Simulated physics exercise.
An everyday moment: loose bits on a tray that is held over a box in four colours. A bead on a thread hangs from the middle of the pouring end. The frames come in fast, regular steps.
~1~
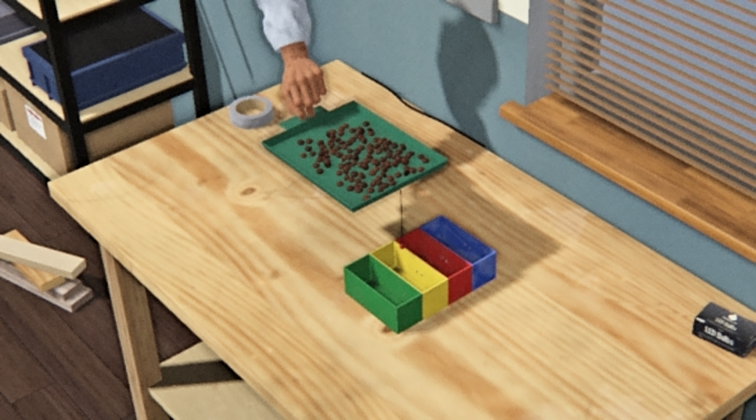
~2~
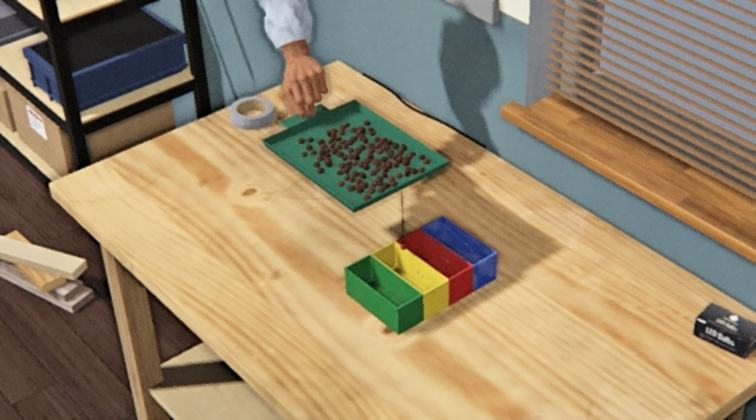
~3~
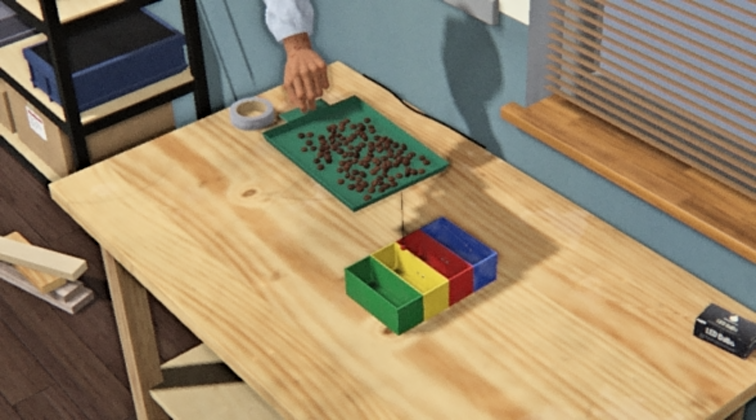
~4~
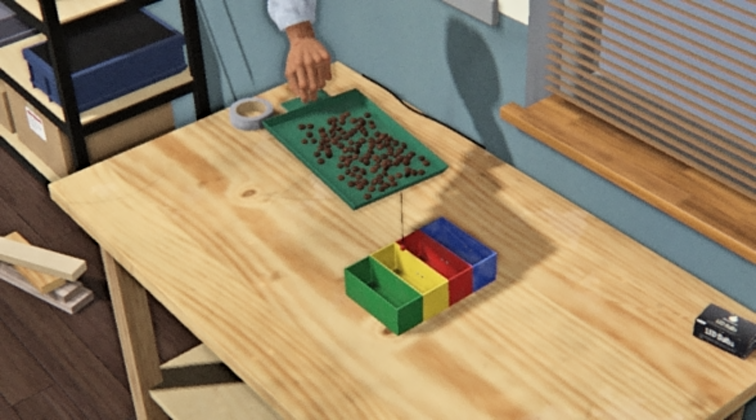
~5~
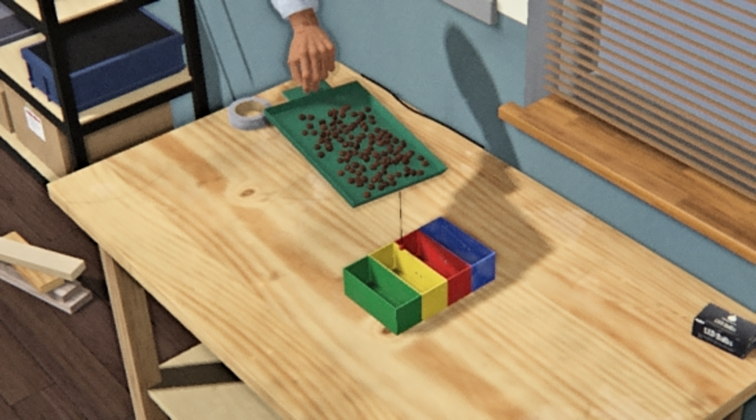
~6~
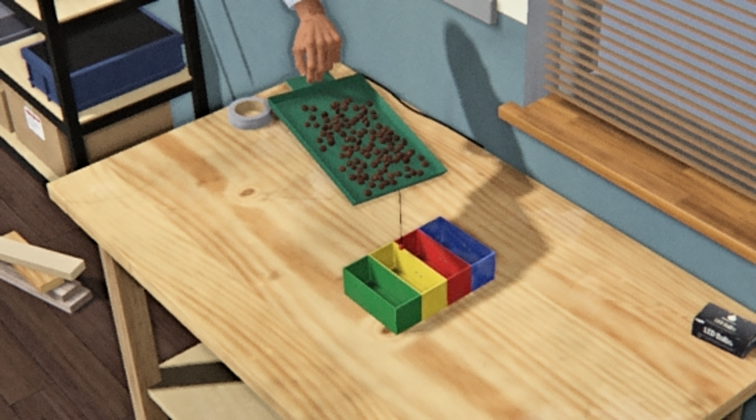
In this clip, a hand holds a green tray of small brown pieces above a box with green, yellow, red and blue compartments on a wooden table, then gradually raises the handle end, tilting the tray slightly toward its right corner.
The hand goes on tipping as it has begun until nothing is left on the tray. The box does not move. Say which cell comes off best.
It favours the blue compartment.
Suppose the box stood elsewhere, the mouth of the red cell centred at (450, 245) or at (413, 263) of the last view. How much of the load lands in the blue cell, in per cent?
About 20 and 40 per cent.
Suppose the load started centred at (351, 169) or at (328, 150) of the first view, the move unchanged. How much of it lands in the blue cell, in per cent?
About 60 and 70 per cent.
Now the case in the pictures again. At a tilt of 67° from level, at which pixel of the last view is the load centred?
At about (425, 174).
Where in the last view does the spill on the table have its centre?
Close to (547, 239).
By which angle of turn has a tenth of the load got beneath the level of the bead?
Near 75 degrees.
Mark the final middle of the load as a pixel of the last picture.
Near (453, 263).
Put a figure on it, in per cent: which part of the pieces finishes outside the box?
Some 10 per cent.
Shortly afterwards, tray tipped steeply; the bulk on the tray; only a few in the blue cell; near a quarter falling or outside the box.
Next, tray tipped past a quarter turn; near two thirds in the blue cell; near a quarter in the red cell; only a few in the yellow cell; a little falling or outside the box.
Some moments later, tray tipped past a quarter turn; near two thirds in the blue cell; near a quarter in the red cell; only a few in the yellow cell; a little falling or outside the box.
In the end, tray tipped past a quarter turn; near two thirds in the blue cell; near a quarter in the red cell; only a few in the yellow cell; none at all in the green cell; a little outside the box.
